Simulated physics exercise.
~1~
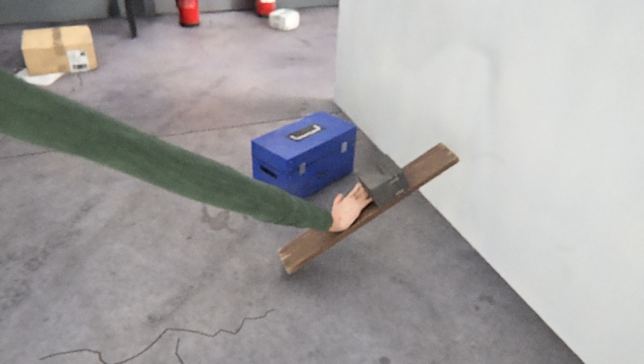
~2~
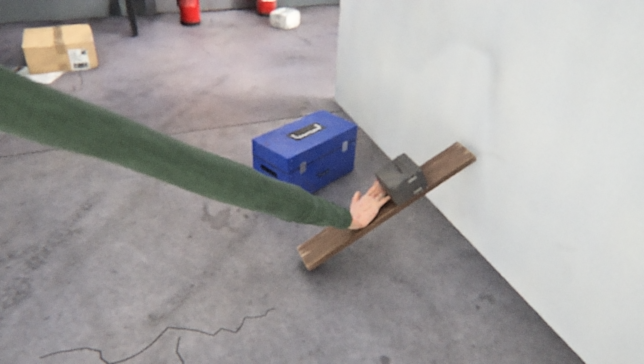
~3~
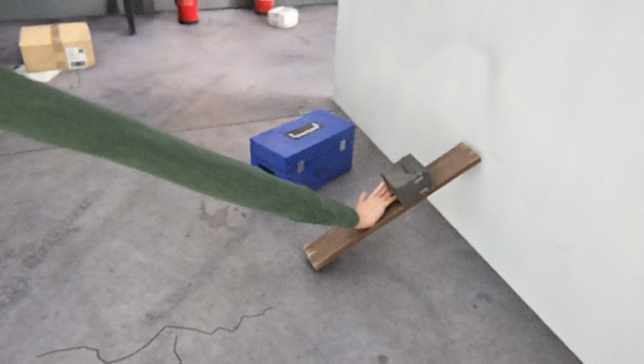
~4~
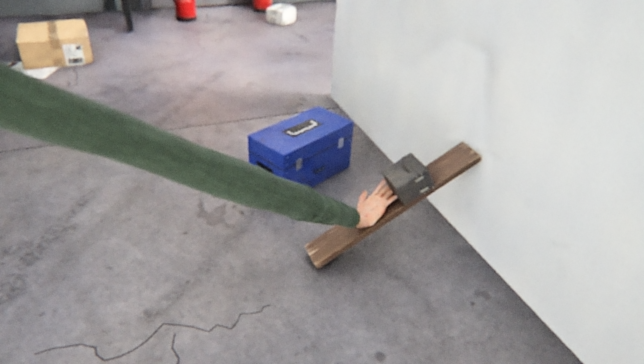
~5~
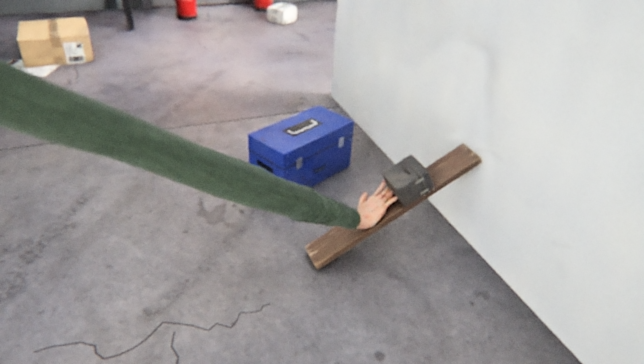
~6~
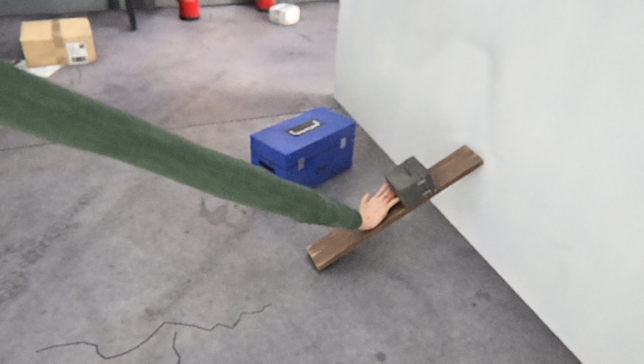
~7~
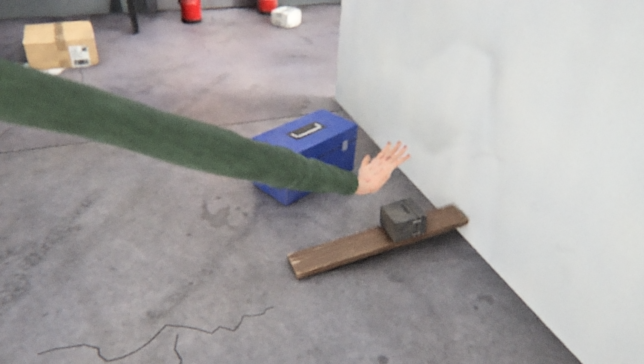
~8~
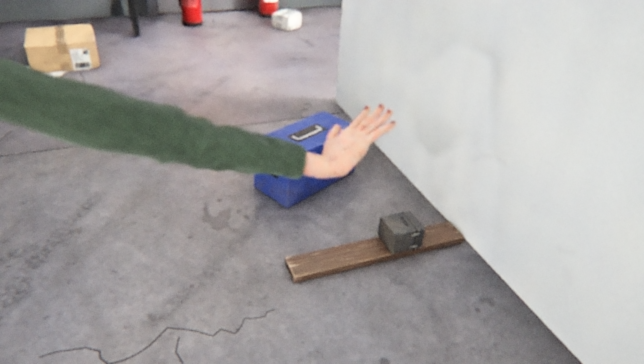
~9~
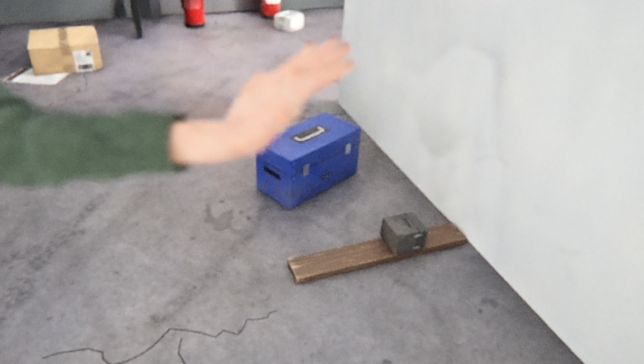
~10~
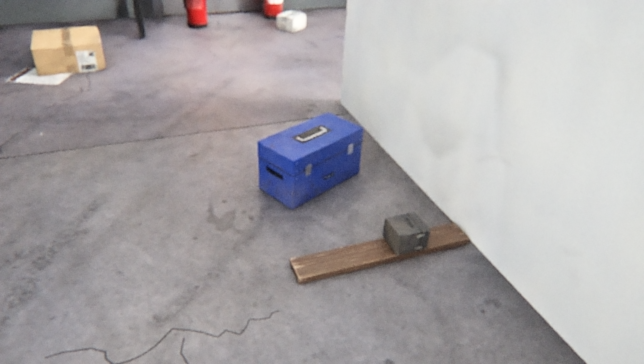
The footage shows a green-sleeved arm propping a brown plank, a small dark block on it, against a pale wall near a blue toolbox; when the hand lets go and withdraws, the plank slips down and ends lying low on the floor, the block still on it.
